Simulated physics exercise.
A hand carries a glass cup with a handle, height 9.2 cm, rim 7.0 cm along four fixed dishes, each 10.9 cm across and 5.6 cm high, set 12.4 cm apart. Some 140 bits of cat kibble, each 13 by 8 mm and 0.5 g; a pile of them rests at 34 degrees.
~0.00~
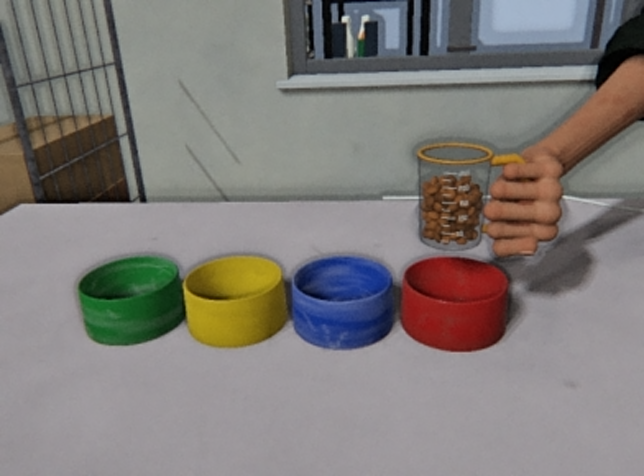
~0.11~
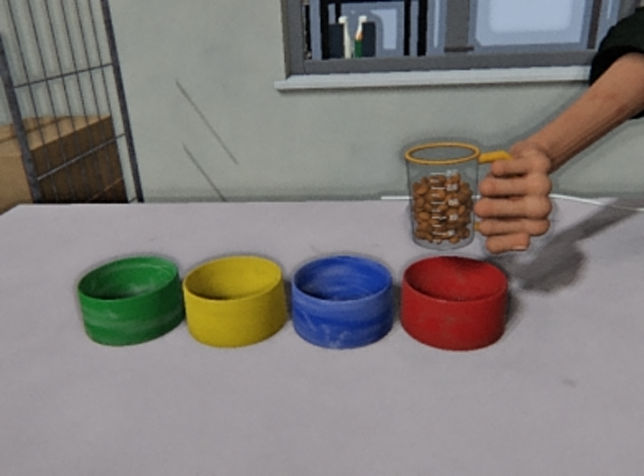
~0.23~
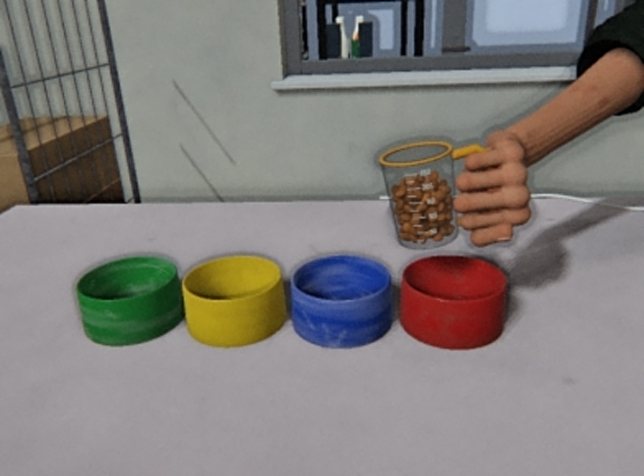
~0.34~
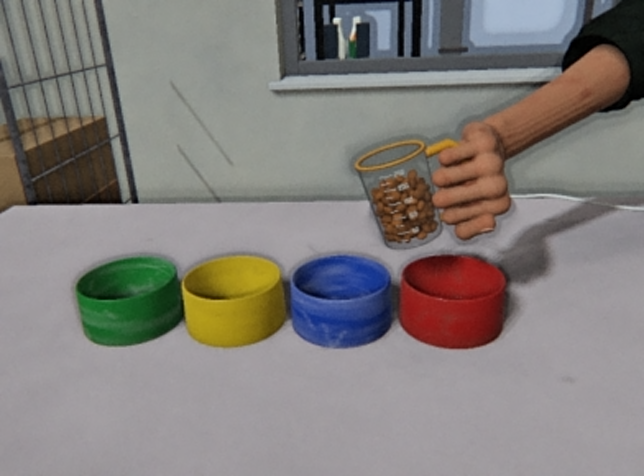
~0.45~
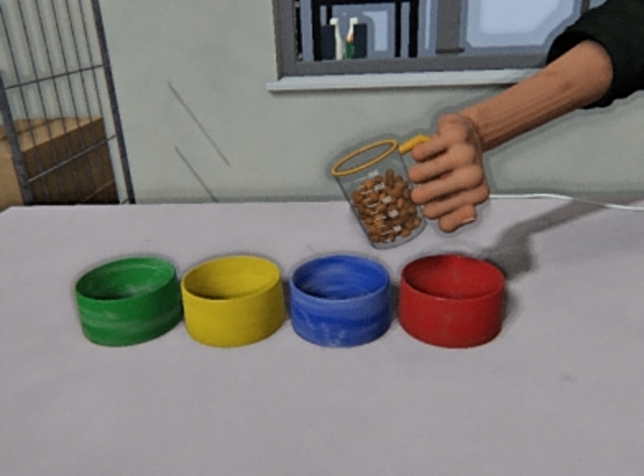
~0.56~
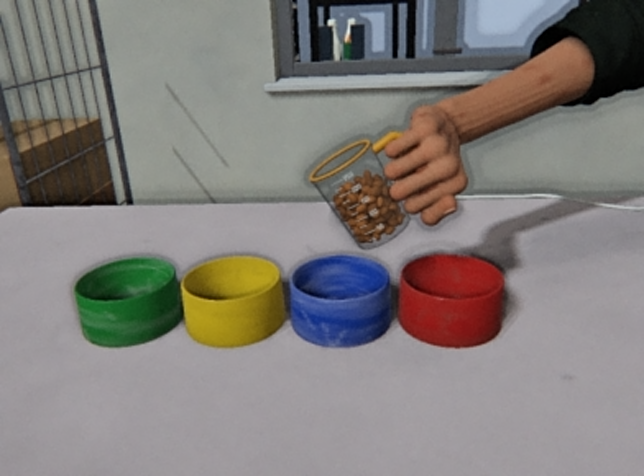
A hand moving a clear cup of brown kibble leftward while tilting it left above green, yellow, blue and red dishes.
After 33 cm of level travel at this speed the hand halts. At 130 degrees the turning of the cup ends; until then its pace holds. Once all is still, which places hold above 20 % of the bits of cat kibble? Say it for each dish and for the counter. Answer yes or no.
Red: No, blue: No, green: Yes, yellow: No, counter: No.
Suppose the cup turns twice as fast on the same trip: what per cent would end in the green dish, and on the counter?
Then: Green 0; counter 0.
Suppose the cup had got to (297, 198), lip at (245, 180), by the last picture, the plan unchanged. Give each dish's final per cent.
Red 0; blue 0; green 100; yellow 0.
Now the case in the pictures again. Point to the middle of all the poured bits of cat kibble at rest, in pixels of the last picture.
Near (121, 307).
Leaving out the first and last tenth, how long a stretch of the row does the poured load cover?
Some 5 cm.
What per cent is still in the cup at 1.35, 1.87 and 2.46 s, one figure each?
About 100, 95, 0.
After 1.35 s, tilt 77 degrees; cup holds 100 %.
After 1.87 s, tilt 107 degrees; cup holds 95 %, green 5 %.
After 2.46 s, tilt 130 degrees; cup holds 0 %, green 100 %.
In the end, at 2.9 s, red 0 %, blue 0 %, green 100 %, yellow 0 %, counter 0 %.
